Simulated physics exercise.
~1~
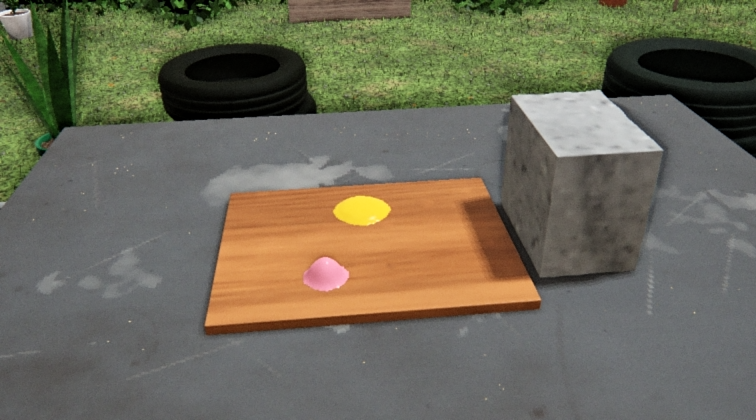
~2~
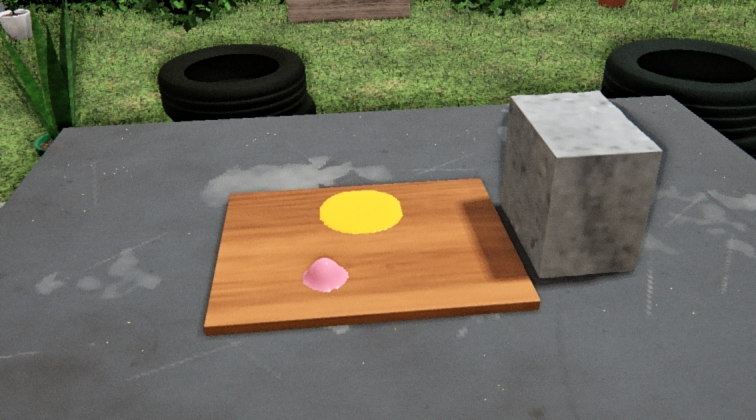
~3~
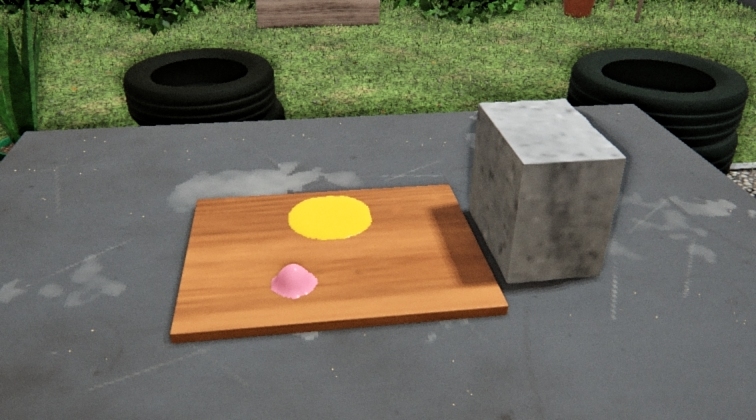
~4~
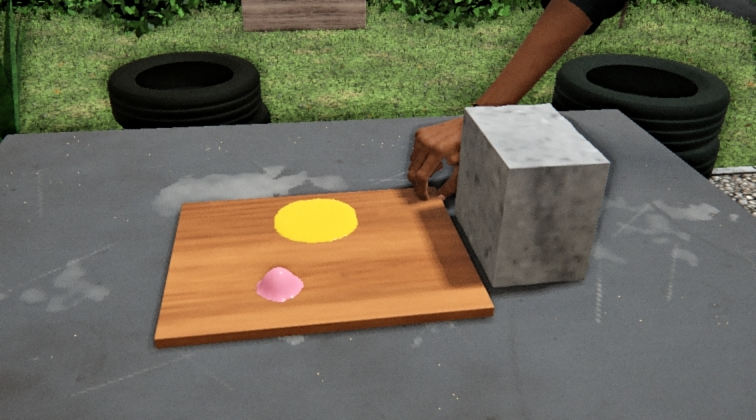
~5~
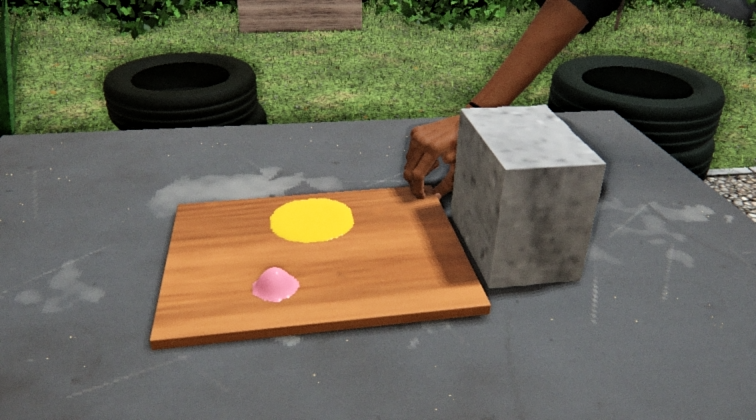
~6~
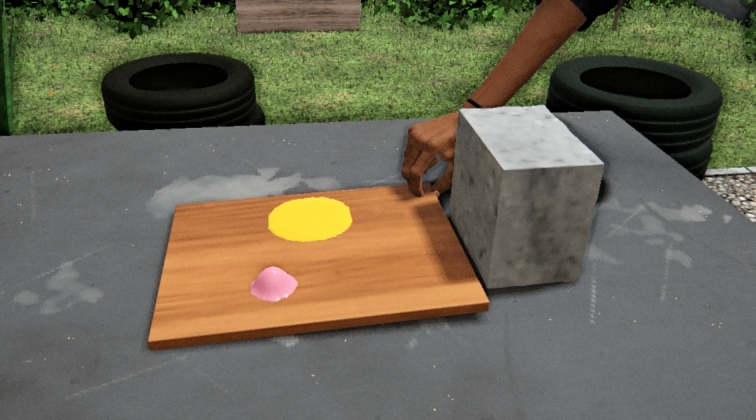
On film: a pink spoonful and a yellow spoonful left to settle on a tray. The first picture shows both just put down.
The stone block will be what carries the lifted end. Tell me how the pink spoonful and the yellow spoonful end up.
It turns out the pink spoonful hangs on and the yellow spoonful drops off.
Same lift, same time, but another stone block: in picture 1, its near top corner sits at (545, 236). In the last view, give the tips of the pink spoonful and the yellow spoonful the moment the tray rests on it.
Tips, last view: First (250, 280), second (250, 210).
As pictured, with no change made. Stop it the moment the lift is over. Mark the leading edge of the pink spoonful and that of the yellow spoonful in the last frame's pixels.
In the last picture, the first is near (231, 254) and the second near (192, 216).
Soon after, slope about 29°; the pink spoonful has not moved; the yellow spoonful has crept down a long way.
Later, the pink spoonful has not moved; the yellow spoonful is dripping off the low end.
In the end, slope about 29°; the pink spoonful has not moved; the yellow spoonful is dripping off the low end.
